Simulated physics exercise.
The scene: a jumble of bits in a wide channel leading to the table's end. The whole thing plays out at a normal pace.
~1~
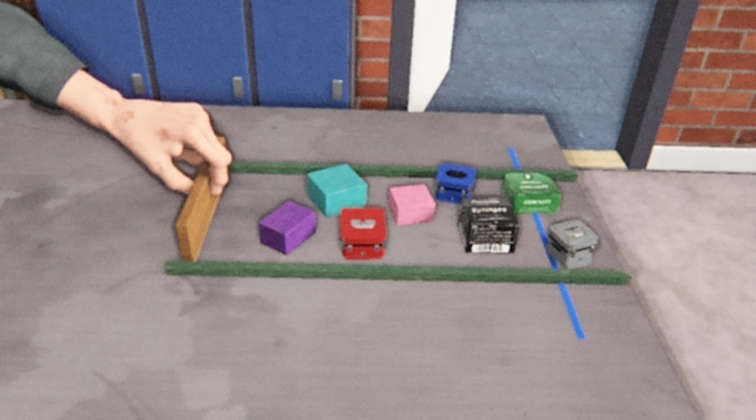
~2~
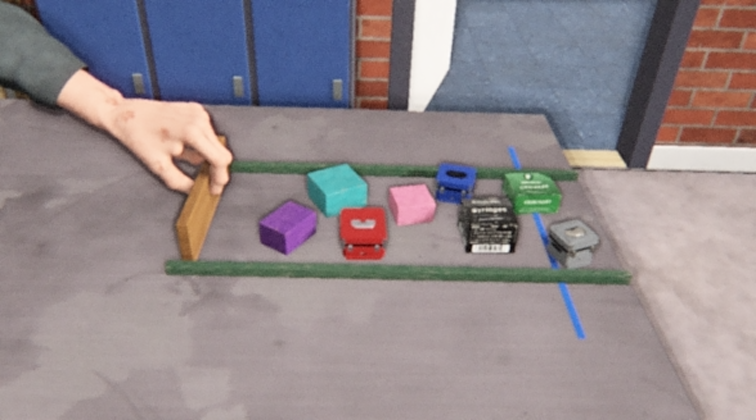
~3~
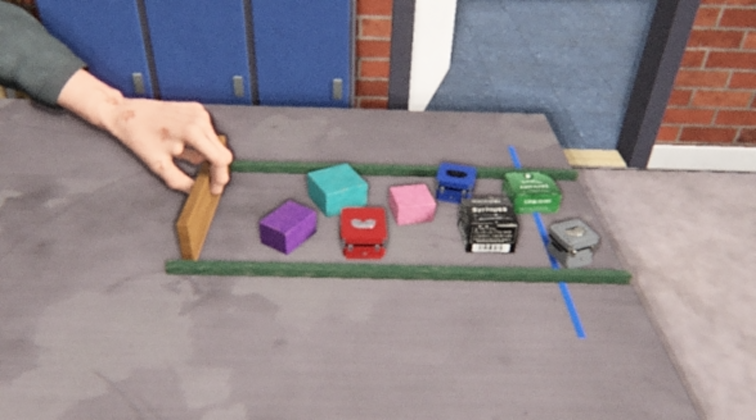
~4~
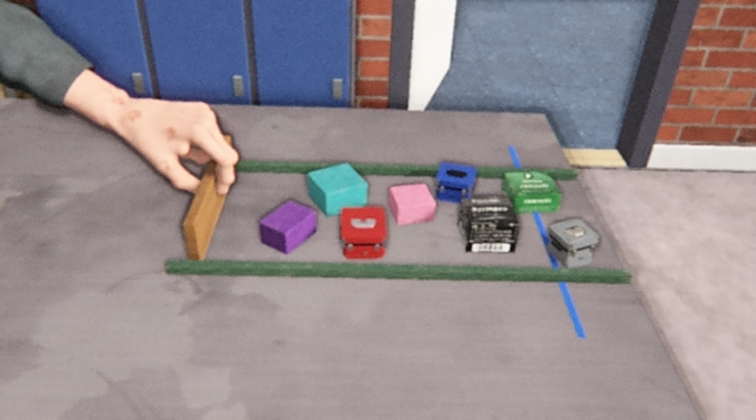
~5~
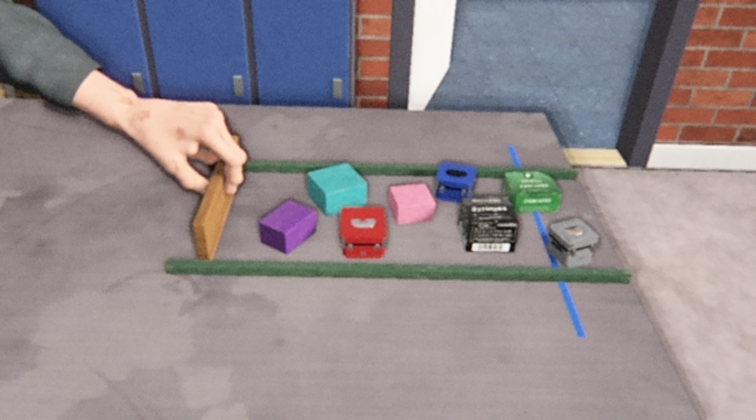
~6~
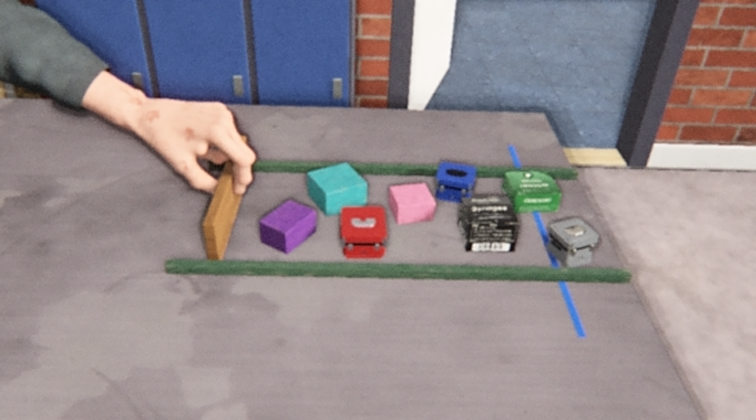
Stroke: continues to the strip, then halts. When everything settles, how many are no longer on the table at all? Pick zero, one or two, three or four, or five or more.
Three or four are off the table.
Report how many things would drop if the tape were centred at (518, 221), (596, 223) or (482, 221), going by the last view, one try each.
The counts come to 3, then 8, then 1.
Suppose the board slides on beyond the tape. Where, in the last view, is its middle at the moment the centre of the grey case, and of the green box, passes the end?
Approx. (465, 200) / approx. (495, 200) for the other.
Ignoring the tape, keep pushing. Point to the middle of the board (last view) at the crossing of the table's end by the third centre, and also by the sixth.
(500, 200) and (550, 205).
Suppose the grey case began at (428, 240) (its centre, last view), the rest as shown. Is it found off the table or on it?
In that case it is gone.
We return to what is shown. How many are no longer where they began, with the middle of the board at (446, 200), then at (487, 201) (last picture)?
8 by the first point, 8 by the second.
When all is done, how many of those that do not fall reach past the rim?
Number: 3.
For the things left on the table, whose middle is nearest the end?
The foremost one is the pink block.
A little later, none off yet; grey case at rest near (571, 243); green box at rest near (531, 192); black box at rest near (488, 224).
Next, none off yet; grey case shifted about its own width near (607, 249); green box shifted a little near (548, 192); black box shifted about its own width near (559, 229).
When it is over, the number that fall off is three or four; down, black box, green box and grey case.
